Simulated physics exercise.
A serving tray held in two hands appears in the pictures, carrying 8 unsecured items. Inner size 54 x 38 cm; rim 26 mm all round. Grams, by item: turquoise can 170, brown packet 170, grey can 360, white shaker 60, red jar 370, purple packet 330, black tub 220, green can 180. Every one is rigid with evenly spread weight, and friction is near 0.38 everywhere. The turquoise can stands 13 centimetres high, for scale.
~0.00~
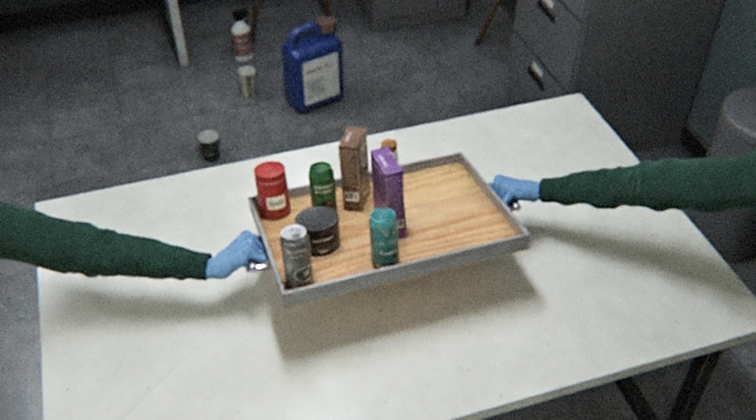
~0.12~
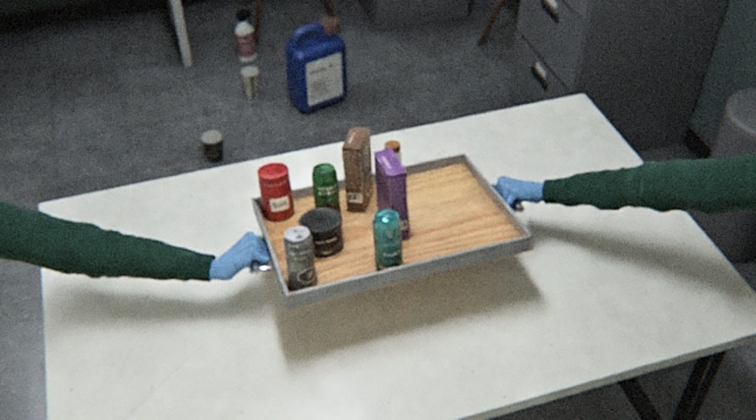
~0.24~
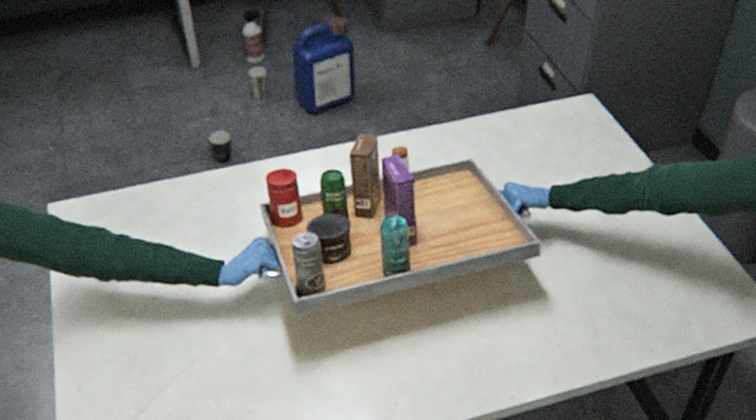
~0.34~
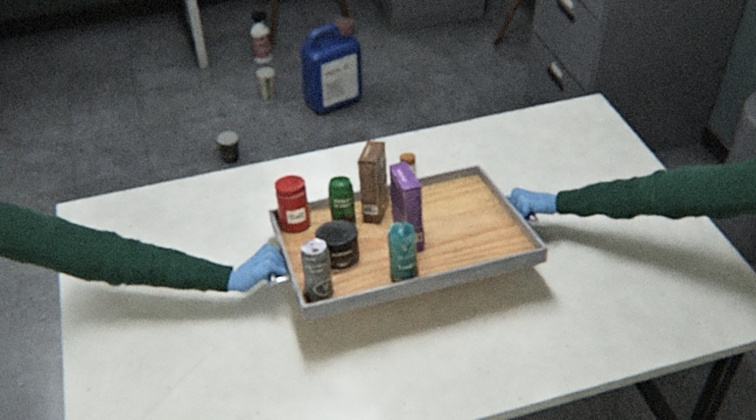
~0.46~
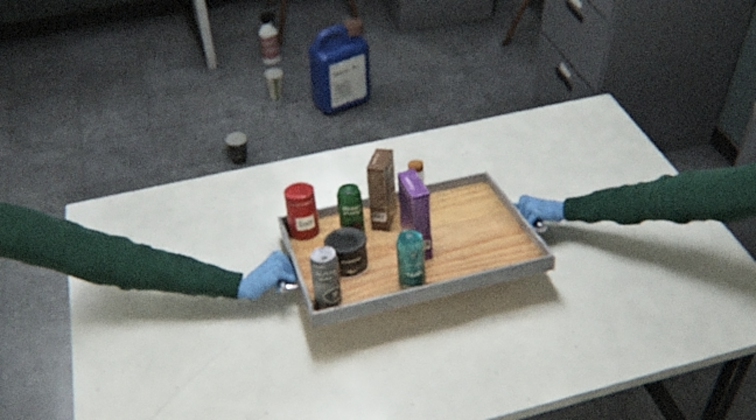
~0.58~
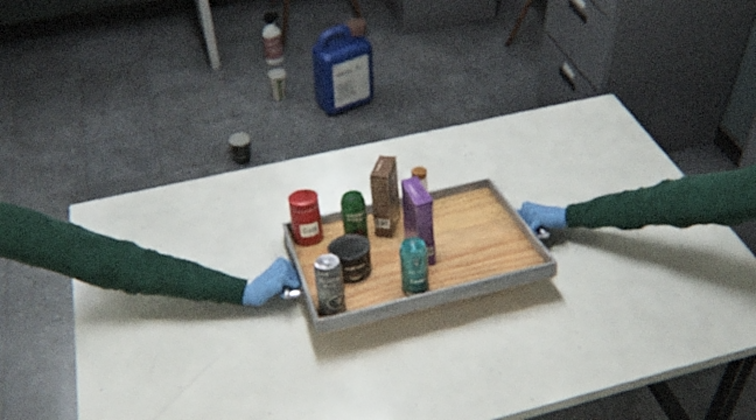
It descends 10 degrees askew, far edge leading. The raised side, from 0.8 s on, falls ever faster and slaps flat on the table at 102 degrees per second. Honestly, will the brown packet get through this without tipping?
Yes, oh, that one holds up fine.
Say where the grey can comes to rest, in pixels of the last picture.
Roughly pixel (334, 313).
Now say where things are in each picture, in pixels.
In the first frame, far edge 9 cm above the table; brown packet (355, 169); turquoise can (384, 240).
In the second frame, far edge 9 cm above the table; red jar (276, 192).
In the third frame, far edge 7 cm above the table; purple packet (399, 202); black tub (330, 240).
In the fourth frame, far edge 5 cm above the table; green can (342, 206); turquoise can (403, 254).
In the fifth frame, far edge 3 cm above the table; grey can (326, 279).
In the sixth frame, far edge 1 cm above the table; brown packet (386, 197); red jar (306, 218).
By 0.88 s, far edge on the table, tray at 8°.
By 0.98 s, far edge on the table, tray at 1°.
By 1.08 s, tray flat on the table.
When it is over (1.5 s), all 8 within 5 cm of the start. In the last view, brown packet near (388, 208).
